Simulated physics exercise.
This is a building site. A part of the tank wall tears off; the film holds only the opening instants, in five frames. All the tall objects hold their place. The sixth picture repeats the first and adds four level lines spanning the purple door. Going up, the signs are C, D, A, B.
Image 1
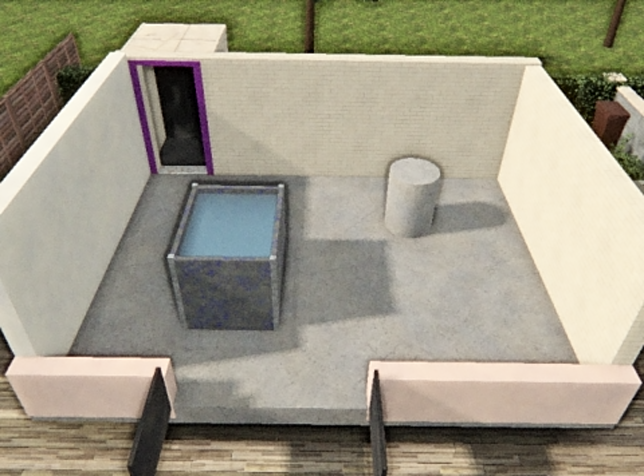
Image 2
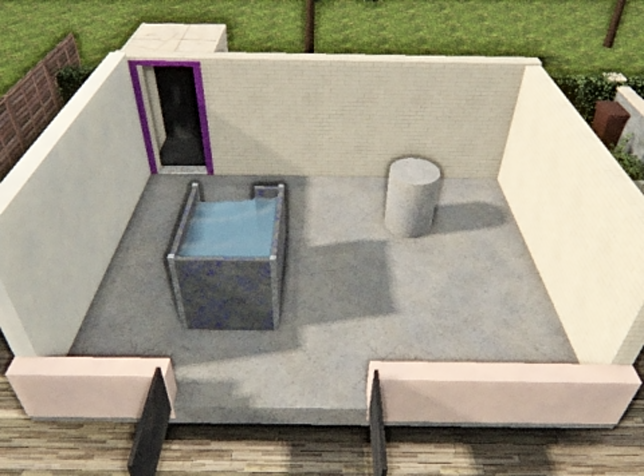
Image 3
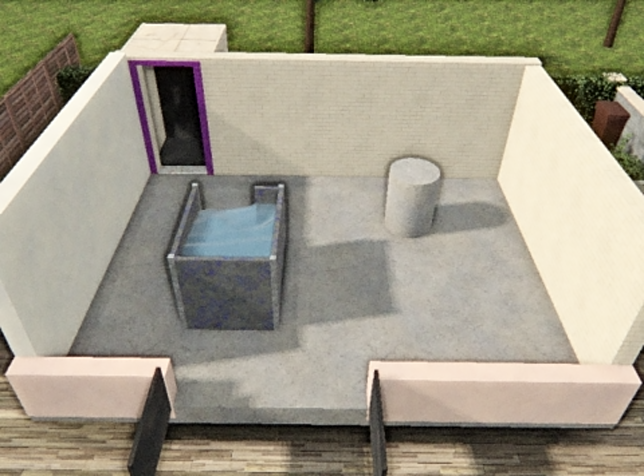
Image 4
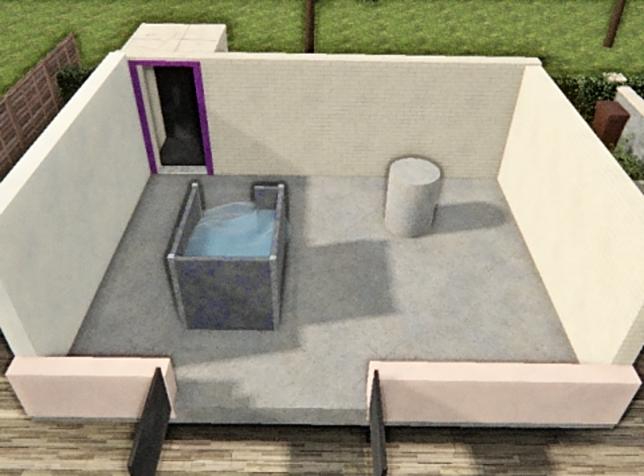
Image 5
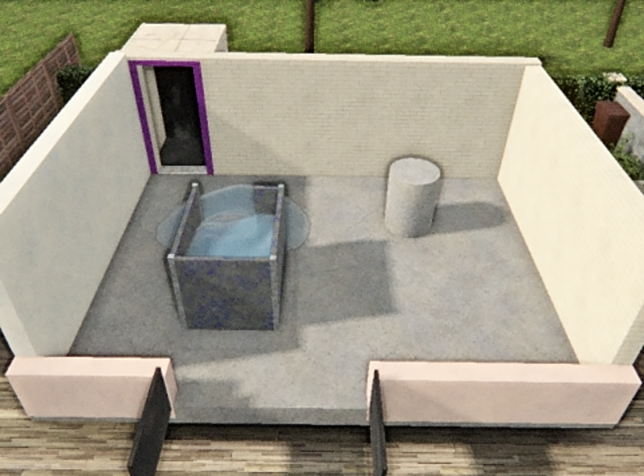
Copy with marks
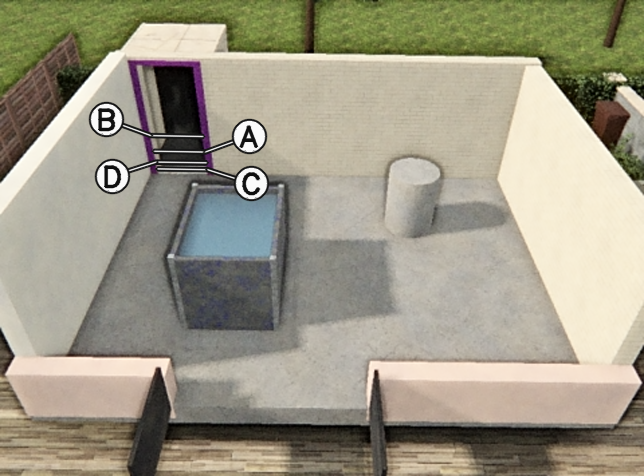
At first, a square tank of still blue water stands inside a pale-walled yard, near a purple-framed doorway and a round column. Then the tank's back side opens and the water surface slopes down toward the rear. Finally, a thin, clear sheet of water appears on the floor behind the tank, spreading out past both sides.
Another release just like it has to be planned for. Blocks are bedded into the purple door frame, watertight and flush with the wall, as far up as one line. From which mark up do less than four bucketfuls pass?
I would pick line A.
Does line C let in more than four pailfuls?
Yes.
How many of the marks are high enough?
Two of them.
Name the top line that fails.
That is line D.
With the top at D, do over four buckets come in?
Yes, it does.
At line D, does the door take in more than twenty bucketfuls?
No, less.
In white, A at (179, 151); B at (177, 136); C at (182, 169); D at (181, 162); from the bottom up C, D, A, B.
Choosing A, a bucket or two gets in.
Choosing B, nothing gets over.
Choosing C, dozens of bucketfuls pour in.
Choosing D, about 10 bucketfuls get in.
